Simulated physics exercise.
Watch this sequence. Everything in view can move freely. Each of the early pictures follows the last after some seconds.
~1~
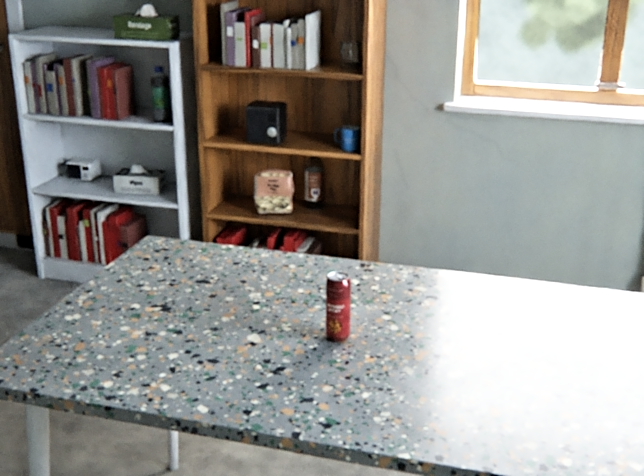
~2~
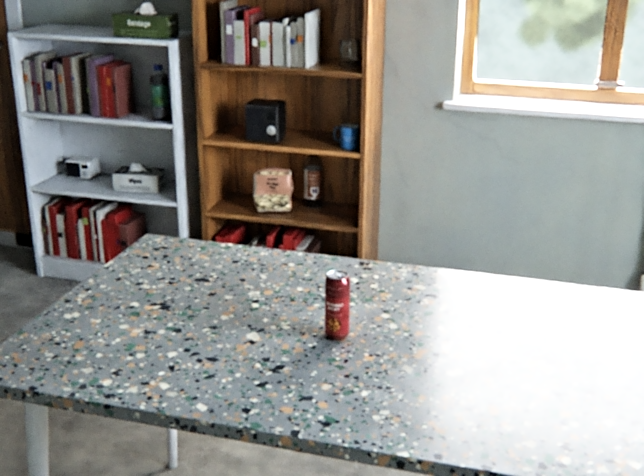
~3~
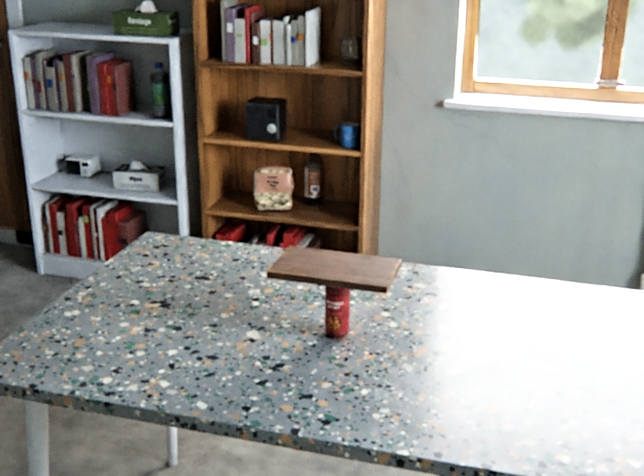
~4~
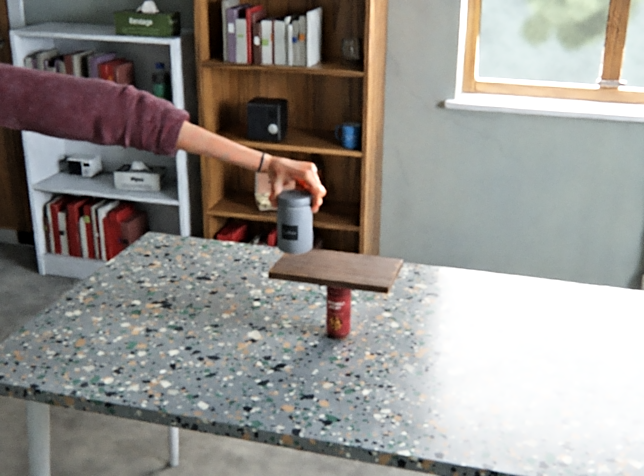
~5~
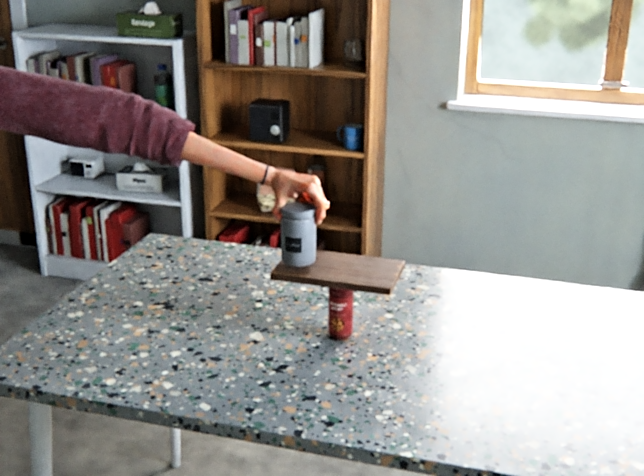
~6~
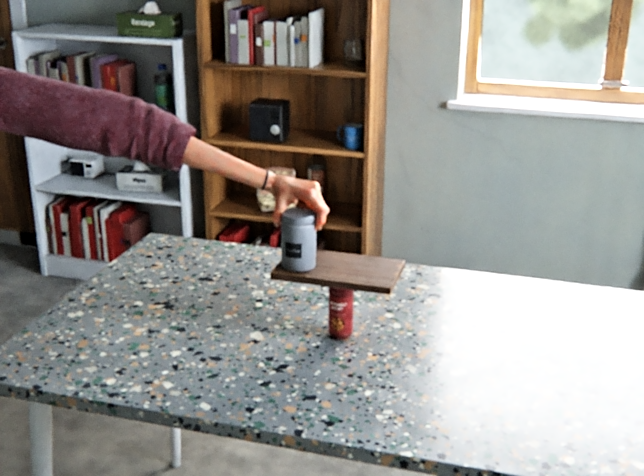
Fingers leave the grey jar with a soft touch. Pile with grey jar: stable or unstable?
Unstable.
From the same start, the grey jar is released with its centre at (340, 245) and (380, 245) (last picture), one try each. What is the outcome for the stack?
Well, the first time it stays put, and the second time it goes over.
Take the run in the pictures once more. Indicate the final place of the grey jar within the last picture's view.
End position: Approximately (230, 321).
Then, 0.30 s later than the last frame, grey jar now fallen; brown board tilted by 40°.
Then, 0.40 s later than the last frame, brown board tilted by 75°.
Then, 0.60 s later than the last frame, brown board on its side.
Then, 0.80 s later than the last frame, brown board now fallen.
When it is over, fallen, brown board and grey jar; red can as before. End places, in pixels of the last picture, grey jar near (230, 320). The stack comes apart.
